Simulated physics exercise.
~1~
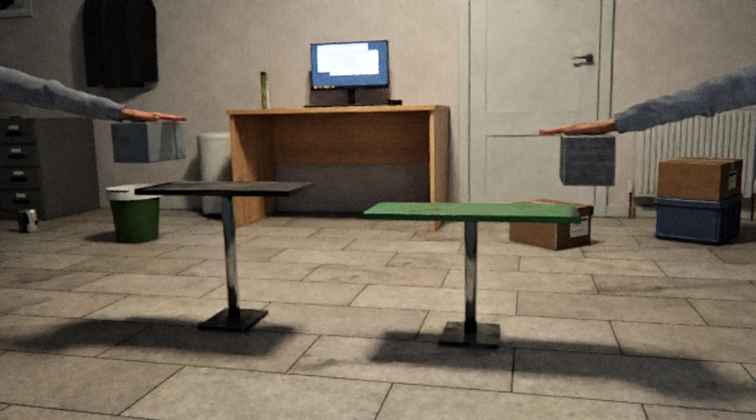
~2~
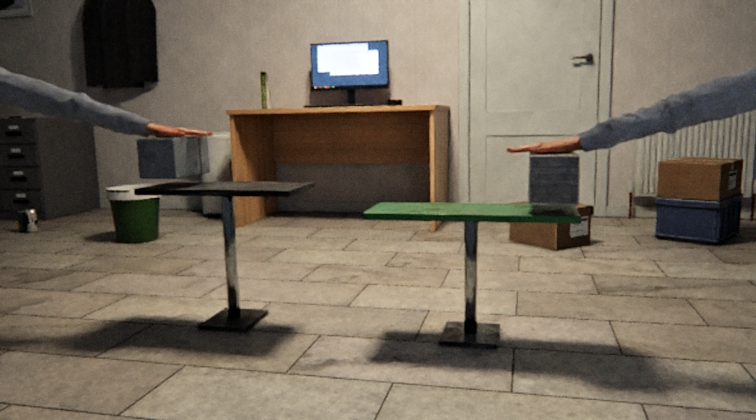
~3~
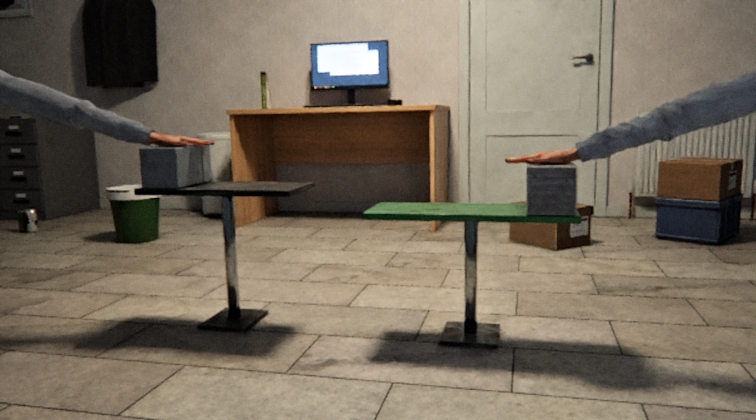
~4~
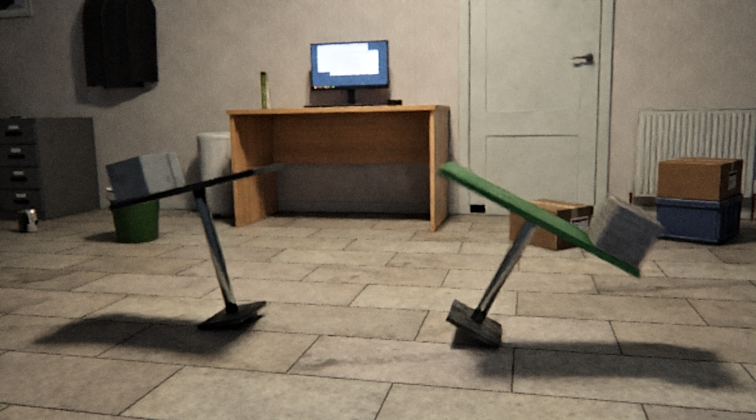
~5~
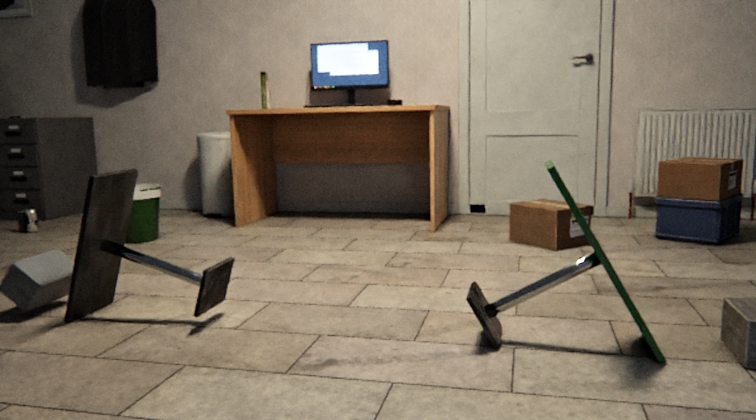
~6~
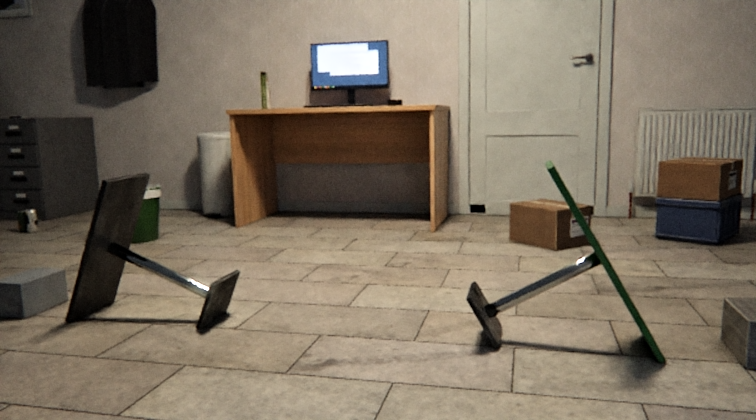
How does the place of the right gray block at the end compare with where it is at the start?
At the start the right block is held under a hand above the outer end of the green table. At the end it lies on the floor at the far right edge of the view, beyond the tipped green table.
